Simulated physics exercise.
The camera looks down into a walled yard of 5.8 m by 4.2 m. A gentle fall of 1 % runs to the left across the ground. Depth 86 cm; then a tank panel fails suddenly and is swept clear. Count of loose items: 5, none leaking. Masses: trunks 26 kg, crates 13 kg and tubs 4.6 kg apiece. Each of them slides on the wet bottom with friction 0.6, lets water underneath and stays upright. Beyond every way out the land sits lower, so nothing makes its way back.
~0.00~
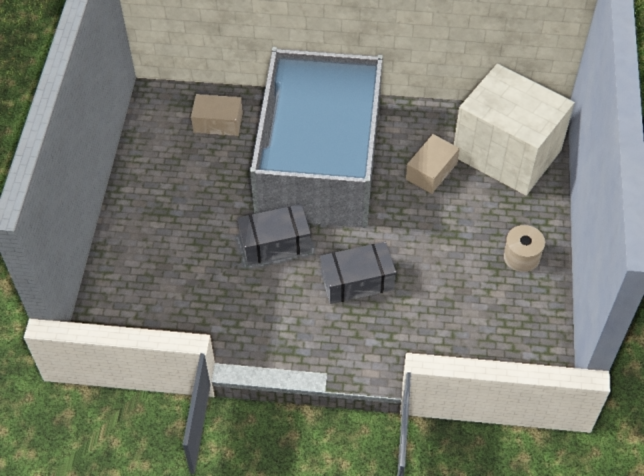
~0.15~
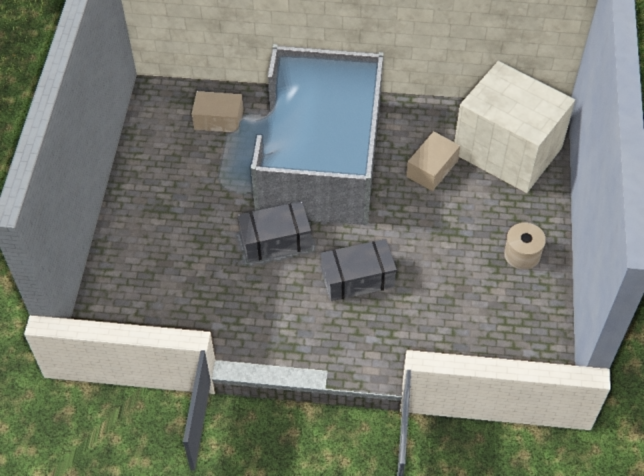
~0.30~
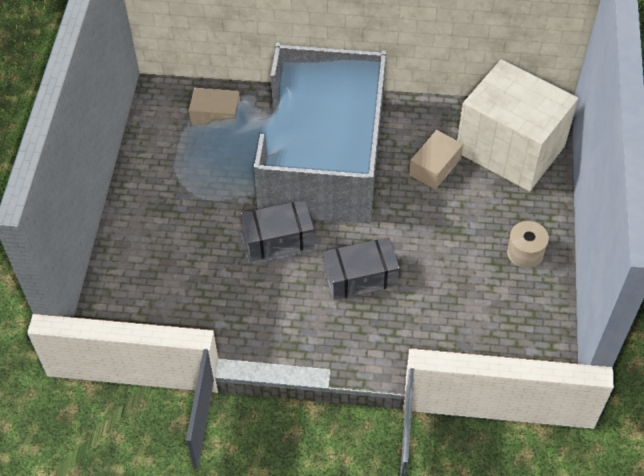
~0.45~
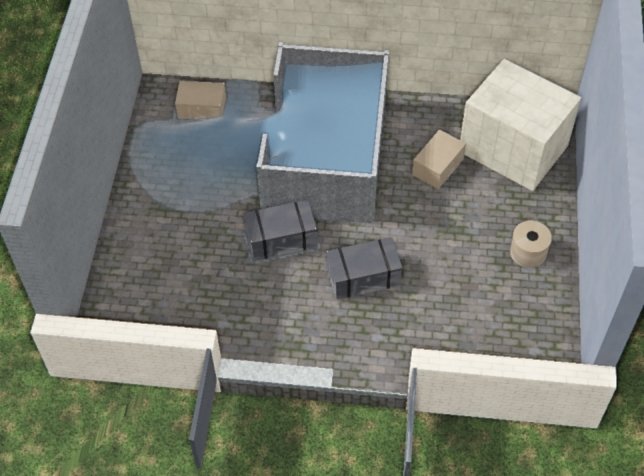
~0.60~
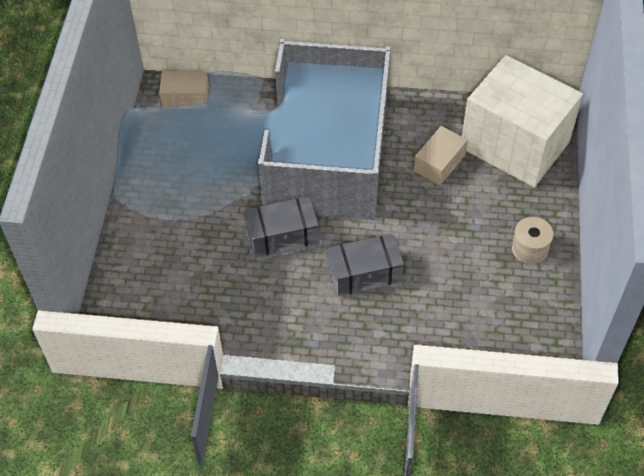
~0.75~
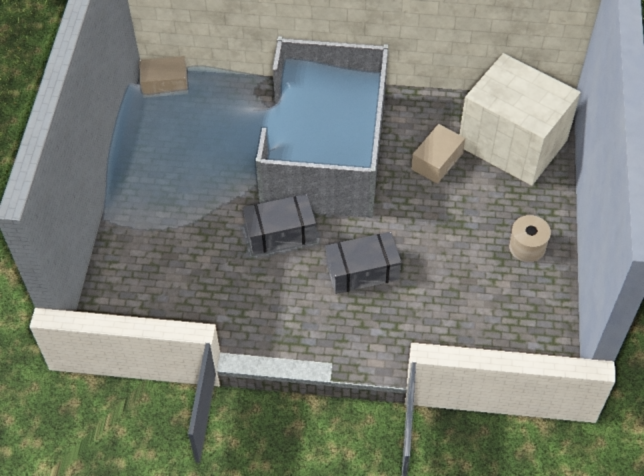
Water pours from the tank's left side and spreads, pushing a brown crate leftward.
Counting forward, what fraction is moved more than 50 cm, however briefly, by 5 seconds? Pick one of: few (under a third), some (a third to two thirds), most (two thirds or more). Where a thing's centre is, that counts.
Few.
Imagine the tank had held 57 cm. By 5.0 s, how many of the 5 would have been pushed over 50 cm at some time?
You'd get 1 in that case.
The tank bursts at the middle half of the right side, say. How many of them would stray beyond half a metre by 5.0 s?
The answer then is 2.
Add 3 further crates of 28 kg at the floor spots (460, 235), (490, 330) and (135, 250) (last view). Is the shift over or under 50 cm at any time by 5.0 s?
Check, in order - not exceeded, not exceeded, exceeded.
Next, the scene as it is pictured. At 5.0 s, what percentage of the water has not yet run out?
Close to 96 in a hundred parts remain.
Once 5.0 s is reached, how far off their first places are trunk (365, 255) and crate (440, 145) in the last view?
In turn: 20 cm, 0 cm.
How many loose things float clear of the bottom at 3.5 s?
The count is 1.
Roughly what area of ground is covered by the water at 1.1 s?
Somewhere about 7.5 m2, give or take.
After 1.1 s 1 of 5 are over 50 cm from their spots; 1 afloat.
After 2.2 s 1 of 5 are over 50 cm from their spots; 1 afloat.
After 3.5 s 1 of 5 are over 50 cm from their spots; 1 afloat.
After 5.0 s 0 of 5 are over 50 cm from their spots, and 1 have been at some point; 1 afloat.
